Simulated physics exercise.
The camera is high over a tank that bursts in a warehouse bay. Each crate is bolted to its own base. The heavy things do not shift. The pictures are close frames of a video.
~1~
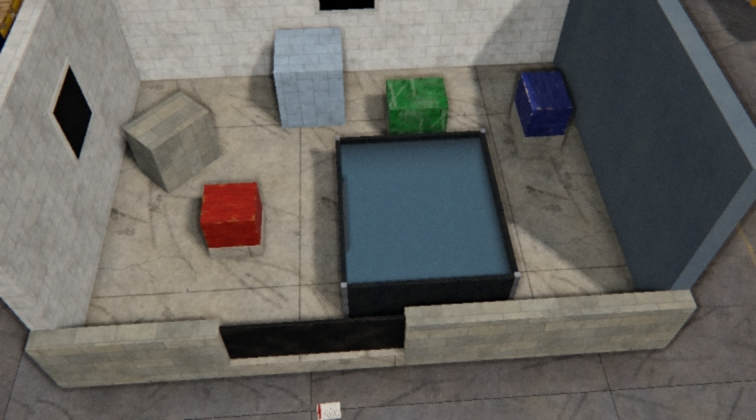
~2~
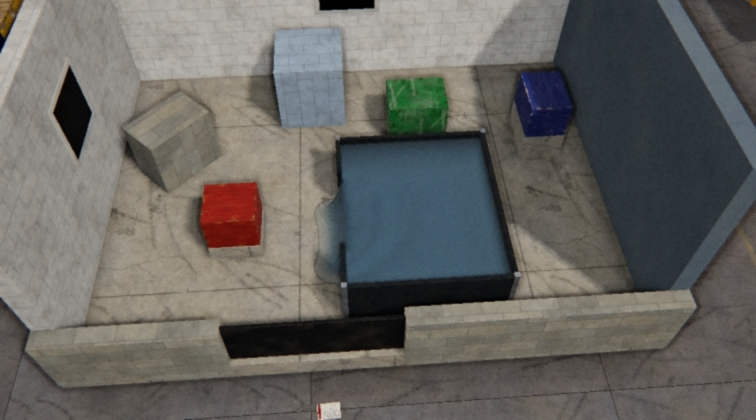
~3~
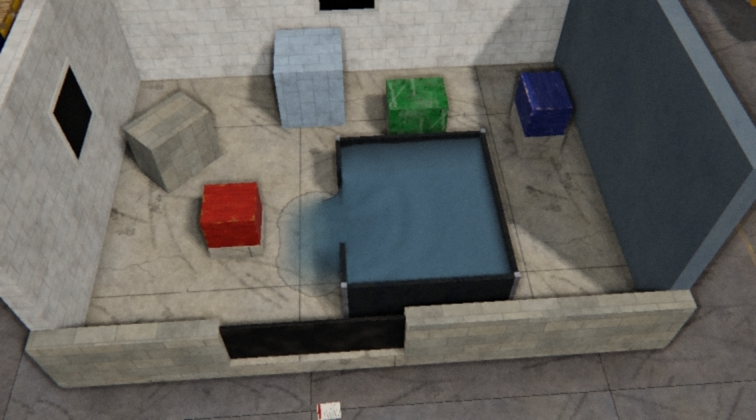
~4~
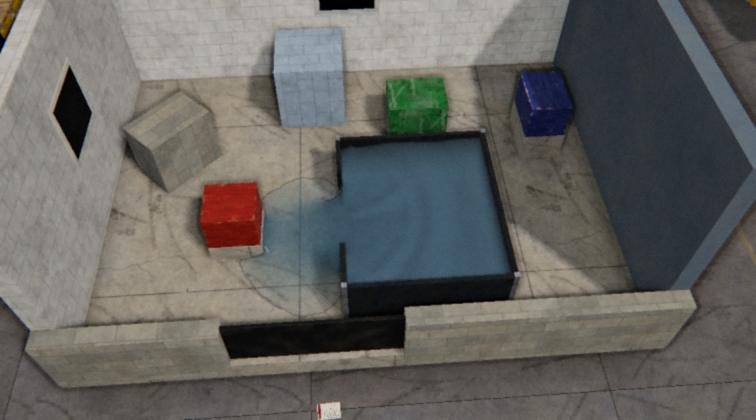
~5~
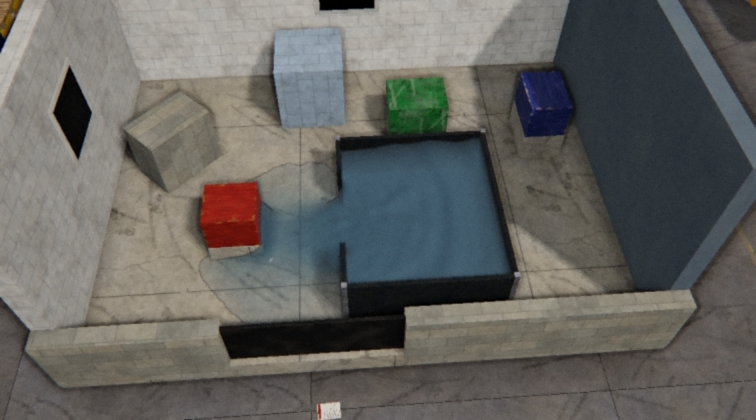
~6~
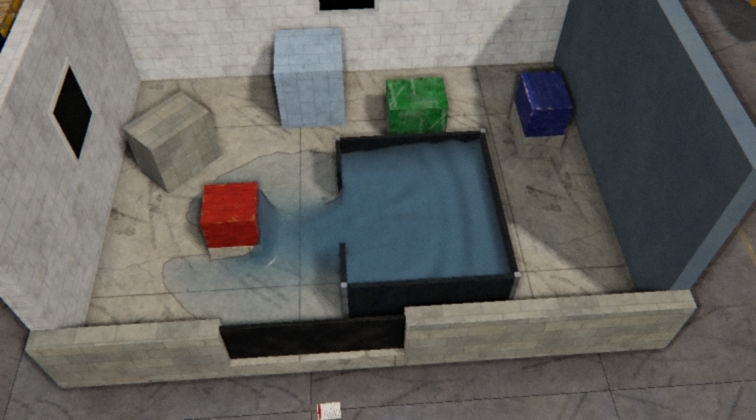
At first, a square, dark-rimmed tank of water sits whole and still among several blocks in a walled bay. Then water pours through a gap in its left side, spreads across the floor to the red block, and flows around it in a widening, shallow pool.
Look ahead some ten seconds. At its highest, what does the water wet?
The blue crate keeps dry; the green crate is soaked; the red crate is soaked.
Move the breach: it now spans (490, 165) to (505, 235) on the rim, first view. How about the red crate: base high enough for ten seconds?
One by one: The red crate escapes it.
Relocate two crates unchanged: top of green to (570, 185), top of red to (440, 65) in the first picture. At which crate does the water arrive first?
The red one.
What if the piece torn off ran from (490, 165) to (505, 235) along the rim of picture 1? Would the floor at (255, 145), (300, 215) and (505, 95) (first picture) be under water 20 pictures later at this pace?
One after the other: Clear, dry, covered.
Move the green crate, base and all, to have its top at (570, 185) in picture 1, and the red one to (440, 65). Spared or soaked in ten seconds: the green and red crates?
One by one: The green one is spared, the red one is spared.
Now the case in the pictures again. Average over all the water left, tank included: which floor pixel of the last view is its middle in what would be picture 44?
Around (298, 201).
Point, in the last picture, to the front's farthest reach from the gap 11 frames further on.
Near (151, 87).
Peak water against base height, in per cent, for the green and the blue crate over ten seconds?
About 200 and 30 per cent.
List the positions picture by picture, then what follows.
In the first picture, the water tank at (420, 206) is whole and still.
In the second picture, the front is at (330, 279), out from the gap at (344, 227).
In the third picture, the front is at (289, 277), out from the gap at (344, 230).
In the fourth picture, water pours out at (344, 230) and has run to (248, 268).
In the fifth picture, water pours out at (344, 230) and has run to (207, 270).
In the sixth picture, water pours out at (344, 230) and has run to (170, 276).
A moment on, water covers 30 % of the floor; the blue crate not reached, the green crate not reached, the red crate water round its plinth.
Next, water covers 45 % of the floor; the blue crate not reached, the green crate not reached, the red crate water round its plinth.
Then, water covers 60 % of the floor; the blue crate not reached, the green crate water round its plinth, the red crate water round its plinth.
Later, water covers 85 % of the floor; the blue crate water round its plinth, the green crate water round its plinth, the red crate water round its plinth.
In the end, water covers 100 % of the floor; the blue crate stayed above the water, the green crate was topped, the red crate was topped.
